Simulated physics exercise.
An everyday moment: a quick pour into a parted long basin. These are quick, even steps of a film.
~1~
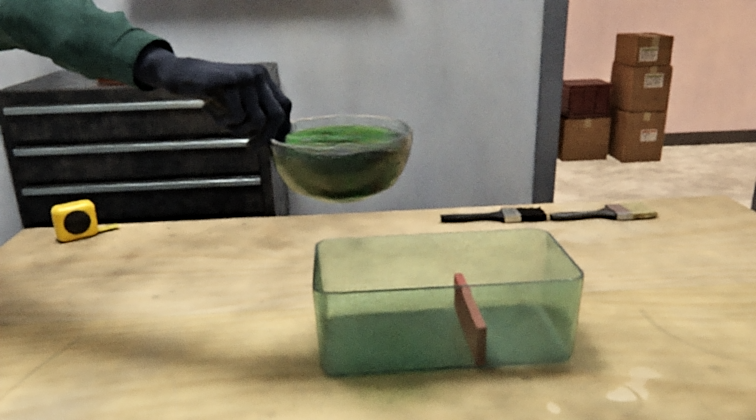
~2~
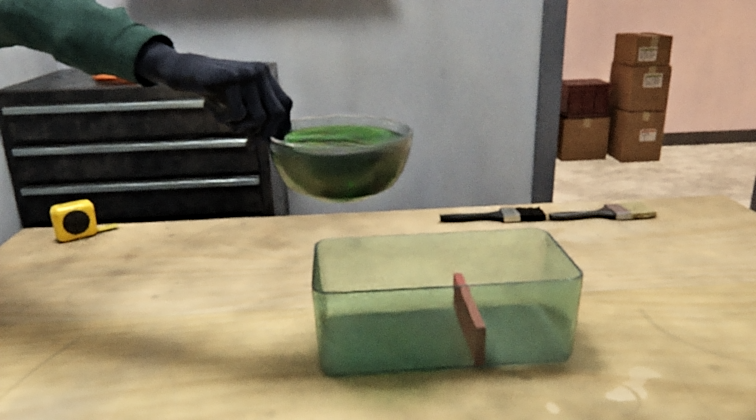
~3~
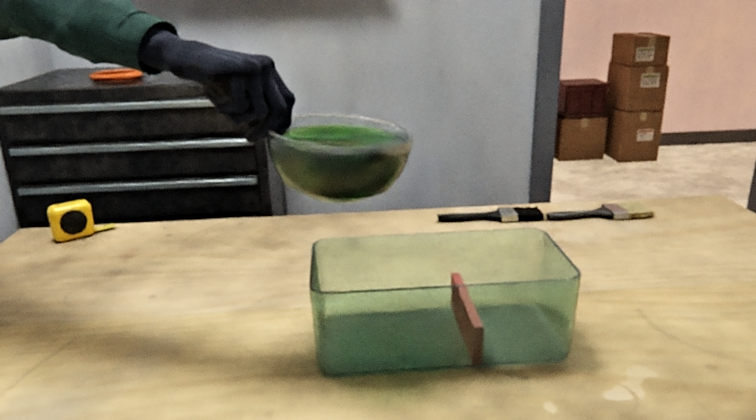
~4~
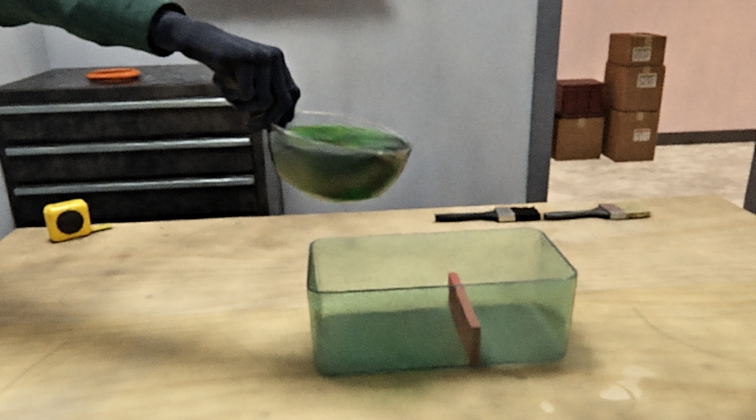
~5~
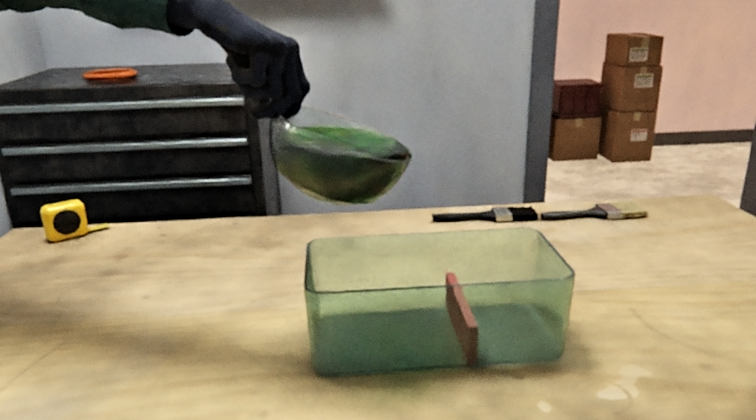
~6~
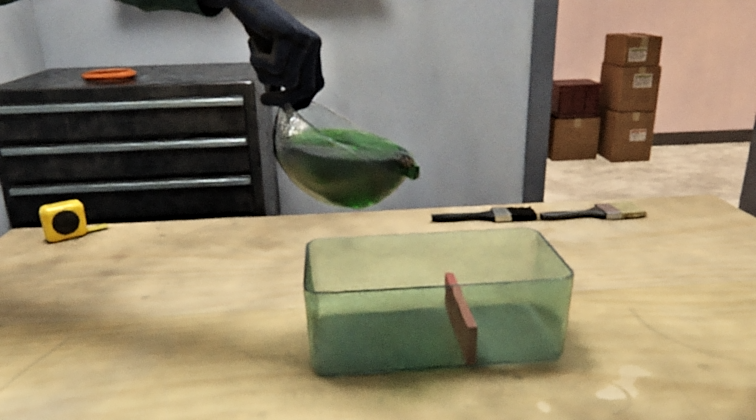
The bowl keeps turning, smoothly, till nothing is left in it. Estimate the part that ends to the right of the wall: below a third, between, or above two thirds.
In the end not even a third is right of the wall.
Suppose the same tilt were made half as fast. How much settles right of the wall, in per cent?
It comes to 45 per cent or so.
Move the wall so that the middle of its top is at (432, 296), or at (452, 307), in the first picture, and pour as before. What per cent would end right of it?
The first gives 65 %, the second 45 %.
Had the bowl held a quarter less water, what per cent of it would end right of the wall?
It comes to 10 per cent or so.
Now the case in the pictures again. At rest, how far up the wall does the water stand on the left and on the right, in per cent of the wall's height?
Some 50 per cent left and 30 right.
A moment on, the bowl is tipped on its side and 11 per cent is still to pour, 36 is left of the wall and 21 right of it.
Next, the bowl is tipped right over and 0 per cent is still to pour, 70 is left of the wall and 22 right of it.
Then the bowl is tipped right over and 0 per cent is still to pour, 71 is left of the wall and 23 right of it.
Later the bowl is tipped right over and 0 per cent is still to pour, 71 is left of the wall and 23 right of it.
At rest 71 per cent lies left of the wall, 23 right of it and 6 outside.
